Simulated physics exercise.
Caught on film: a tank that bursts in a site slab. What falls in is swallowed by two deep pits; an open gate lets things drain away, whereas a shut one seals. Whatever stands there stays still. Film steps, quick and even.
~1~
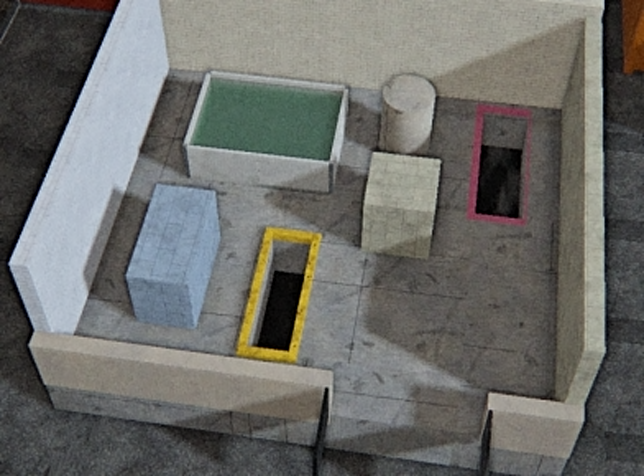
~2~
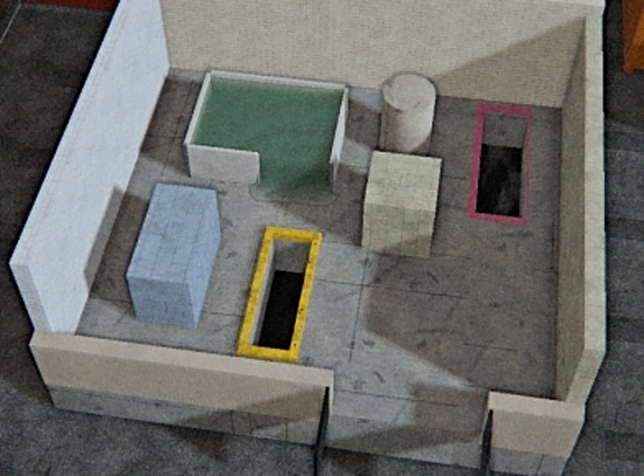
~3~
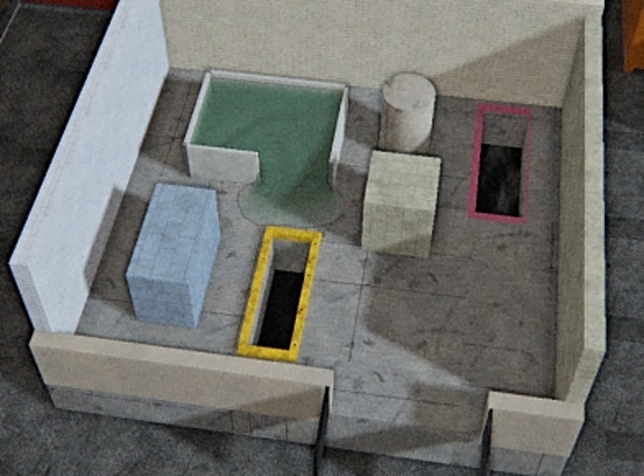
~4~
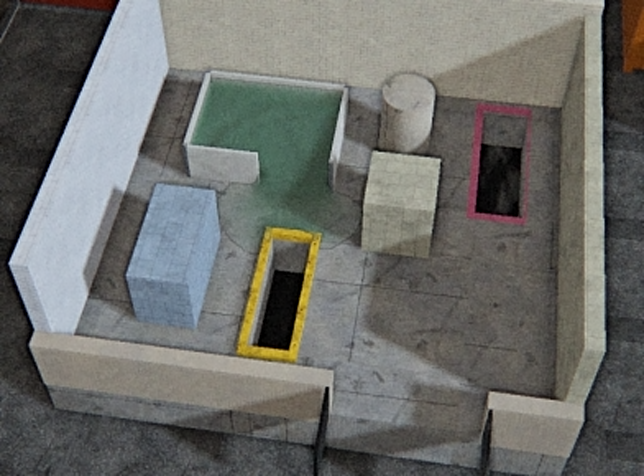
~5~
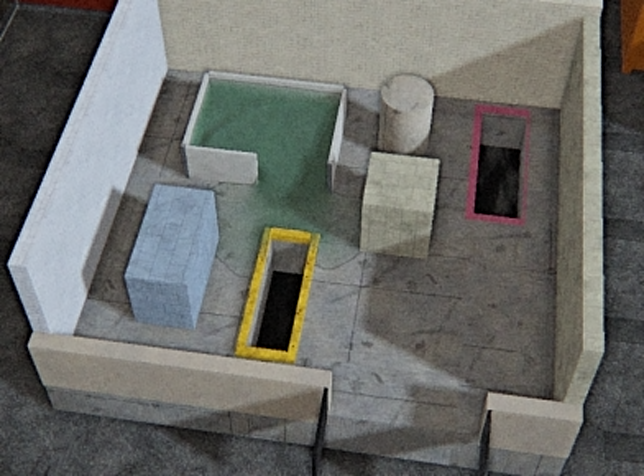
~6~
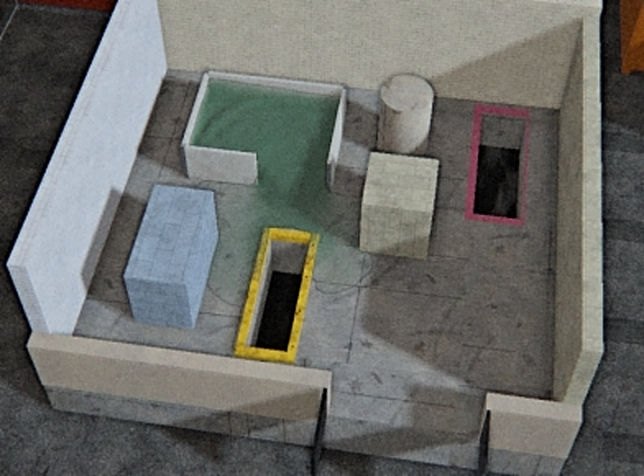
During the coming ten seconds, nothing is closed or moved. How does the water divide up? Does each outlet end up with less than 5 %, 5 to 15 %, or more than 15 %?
In order: The gate will drain in excess of fifteen per cent; the pink pit will drain shy of five per cent; the yellow pit will drain in excess of fifteen per cent.
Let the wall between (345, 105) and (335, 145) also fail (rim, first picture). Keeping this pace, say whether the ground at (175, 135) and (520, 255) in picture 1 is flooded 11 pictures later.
In order: Spared and swamped.
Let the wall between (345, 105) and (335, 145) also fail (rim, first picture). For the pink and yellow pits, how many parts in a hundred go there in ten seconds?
Estimates in per cent: Pink 50, yellow 0.
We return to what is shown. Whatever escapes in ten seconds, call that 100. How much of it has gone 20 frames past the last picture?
It comes to around 60 per cent.
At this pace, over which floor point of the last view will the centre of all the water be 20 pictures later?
Somewhere near (276, 218).
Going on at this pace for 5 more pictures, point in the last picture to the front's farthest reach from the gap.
Point: (165, 377) in the last picture's pixels.
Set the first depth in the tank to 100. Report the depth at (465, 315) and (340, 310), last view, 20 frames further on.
Around 2 % at the first and 6 % at the second.
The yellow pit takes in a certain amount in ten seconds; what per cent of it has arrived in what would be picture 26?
About 85 per cent.
A moment on, water covers 20 % of the floor; the gate 0 %, the pink pit 0 %, the yellow pit 8 %.
Next, water covers 40 % of the floor; the gate 1 %, the pink pit 0 %, the yellow pit 13 %.
Then, water covers 50 % of the floor; the gate 6 %, the pink pit 0 %, the yellow pit 18 %.
Later, water covers 65 % of the floor; the gate 12 %, the pink pit 0 %, the yellow pit 20 %.
In the end, water covers 85 % of the floor; the gate 18 %, the pink pit 1 %, the yellow pit 21 %.
